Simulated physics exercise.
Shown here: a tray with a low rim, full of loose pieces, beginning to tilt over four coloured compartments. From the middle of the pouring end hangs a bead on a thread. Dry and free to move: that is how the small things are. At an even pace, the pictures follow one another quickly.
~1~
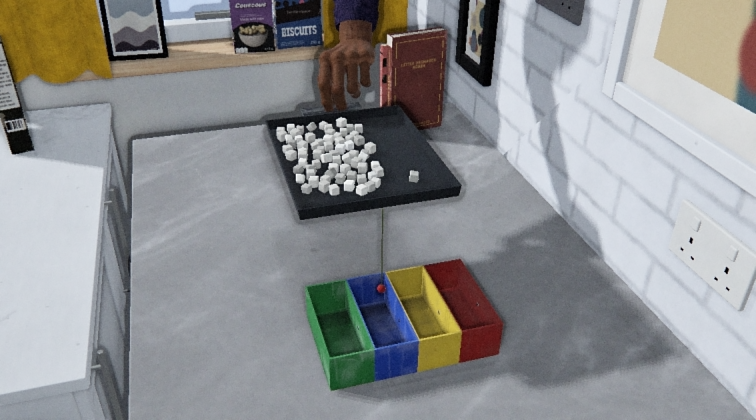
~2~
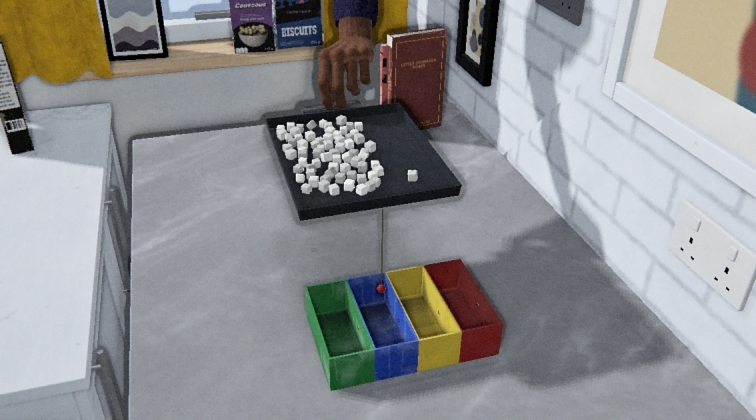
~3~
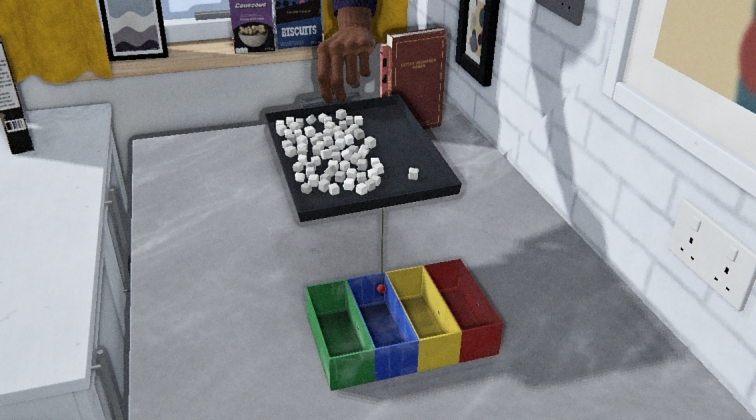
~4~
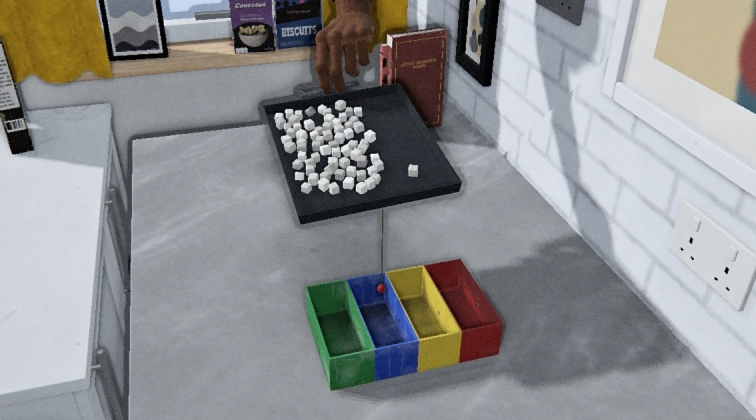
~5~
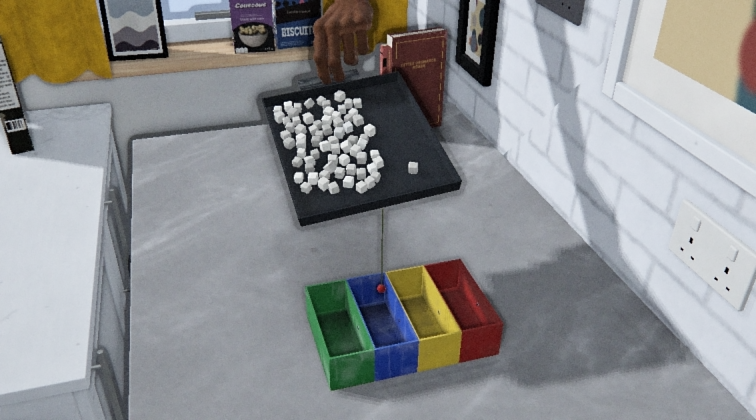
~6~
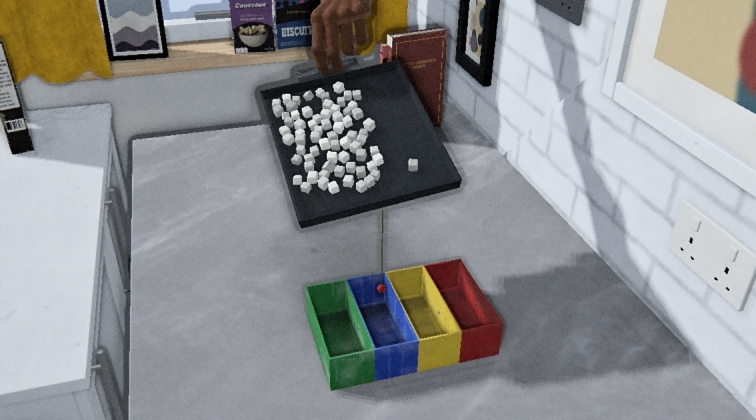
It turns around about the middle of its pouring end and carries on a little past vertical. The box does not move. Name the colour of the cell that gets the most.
It is the green one.
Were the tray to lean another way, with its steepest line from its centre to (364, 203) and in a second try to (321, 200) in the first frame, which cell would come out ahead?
First try: The green cell; second try: The green cell.
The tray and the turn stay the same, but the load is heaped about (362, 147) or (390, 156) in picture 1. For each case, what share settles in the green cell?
It comes to about 50 per cent the first time and about 30 per cent the second.
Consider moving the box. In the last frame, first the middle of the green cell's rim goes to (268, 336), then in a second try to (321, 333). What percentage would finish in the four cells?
About 100 and 70 per cent.
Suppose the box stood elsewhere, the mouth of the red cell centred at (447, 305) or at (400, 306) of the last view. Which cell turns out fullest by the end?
Green, then the cell in blue.
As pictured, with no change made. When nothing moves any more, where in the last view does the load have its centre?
Around (304, 357).
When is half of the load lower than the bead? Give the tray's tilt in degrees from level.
About 120 degrees.
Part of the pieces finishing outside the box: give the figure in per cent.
Roughly 60 in a hundred.
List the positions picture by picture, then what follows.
In the first picture, corners of the pouring end (300, 209) and (459, 185), level; middle of the load (334, 155), sugar cubes; bead on its thread (382, 289); green cell (352, 367); blue cell (396, 358); yellow cell (439, 349); red cell (481, 340).
In the second picture, corners of the pouring end (300, 209) and (459, 185), level; middle of the load (334, 154).
In the third picture, corners of the pouring end (300, 211) and (459, 183), tipped barely, lowest at the left corner; middle of the load (334, 151).
In the fourth picture, corners of the pouring end (300, 214) and (459, 182), tipped a little, lowest at the left corner; middle of the load (334, 146).
In the fifth picture, corners of the pouring end (300, 217) and (460, 180), tipped a little, lowest at the left corner; middle of the load (333, 141).
In the sixth picture, corners of the pouring end (300, 220) and (460, 179), tipped clearly, lowest at the left corner; middle of the load (333, 137); green cell (352, 367); blue cell (396, 358); yellow cell (439, 349); red cell (481, 340).
Just after the last frame, tray tipped steeply; every one on the tray.
A moment on, tray tipped past a quarter turn; every one on the tray.
Further on, tray tipped past a quarter turn; roughly a third in the green cell; about a tenth in the blue cell; roughly two thirds falling or outside the box.
When it is over, tray tipped past a quarter turn; roughly a third in the green cell; about a tenth in the blue cell; not one in the yellow cell; not one in the red cell; roughly two thirds outside the box.
